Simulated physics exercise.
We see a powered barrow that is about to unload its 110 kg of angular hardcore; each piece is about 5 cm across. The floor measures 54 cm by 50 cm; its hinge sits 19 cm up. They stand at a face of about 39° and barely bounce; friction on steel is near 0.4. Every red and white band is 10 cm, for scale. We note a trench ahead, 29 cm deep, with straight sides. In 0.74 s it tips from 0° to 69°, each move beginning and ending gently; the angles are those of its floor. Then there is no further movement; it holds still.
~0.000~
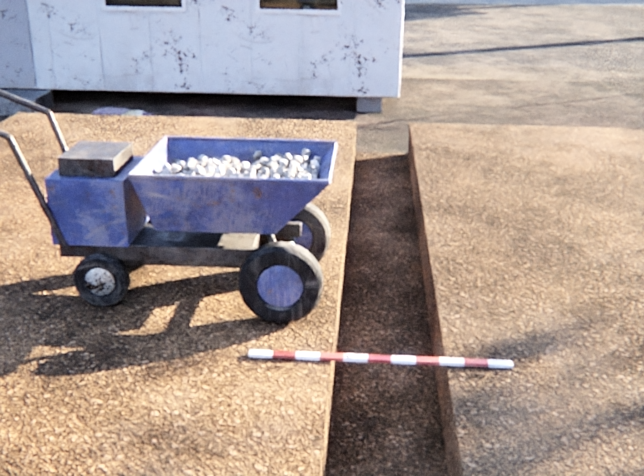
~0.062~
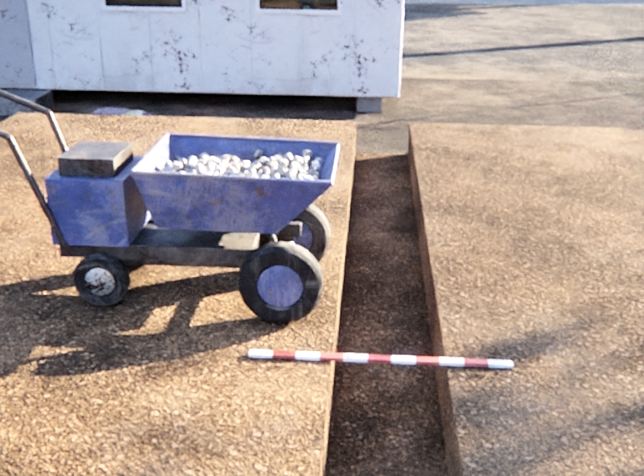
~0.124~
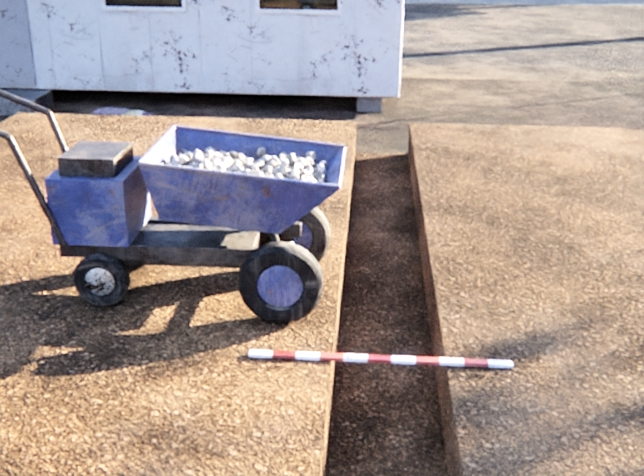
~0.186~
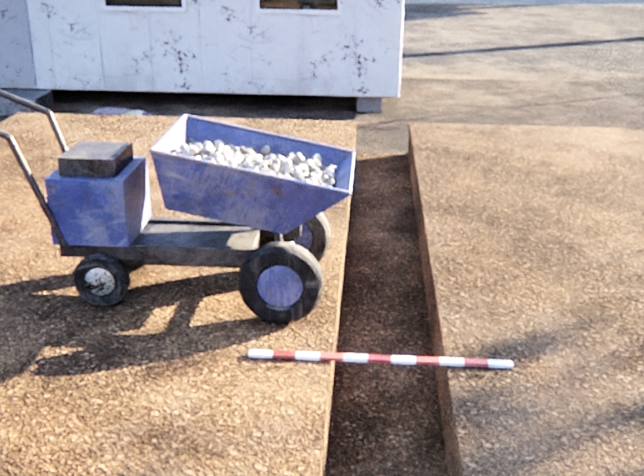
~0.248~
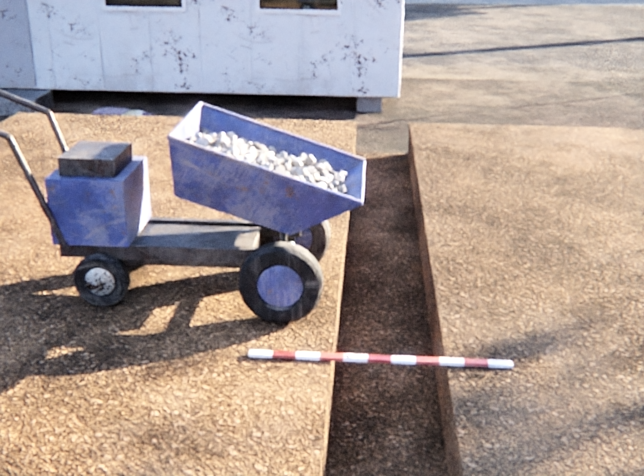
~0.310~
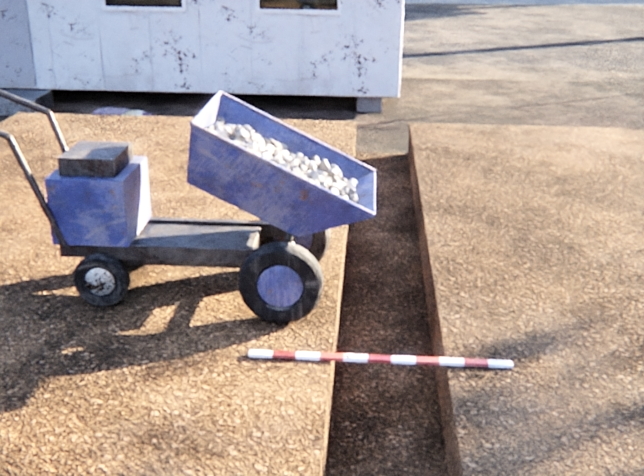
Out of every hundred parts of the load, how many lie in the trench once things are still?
Around 63 out of 100.
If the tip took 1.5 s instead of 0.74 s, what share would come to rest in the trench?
Close to 80 per cent then.
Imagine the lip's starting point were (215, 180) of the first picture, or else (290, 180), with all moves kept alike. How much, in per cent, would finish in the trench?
Some 65 and some 95 per cent, in that order.
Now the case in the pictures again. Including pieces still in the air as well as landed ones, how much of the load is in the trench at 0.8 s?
Close to 15 per cent has got there by then.
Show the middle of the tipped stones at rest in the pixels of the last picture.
Centre estimate: Around (425, 324).
After 0.6 s the floor is at 58°; 100 % in the tray; the foremost stones are at (387, 249).
After 0.8 s the floor is at 69°; 78 % in the tray, 16 % in the trench, 7 % past the trench; the foremost stones are at (460, 300).
After 1.2 s the floor is at 69°; 30 % in the tray, 34 % in the trench, 37 % past the trench; the foremost stones are at (573, 295).
After 3.1 s the floor is at 69°; 0 % in the tray, 63 % in the trench, 37 % past the trench; the foremost stones are at (635, 292).
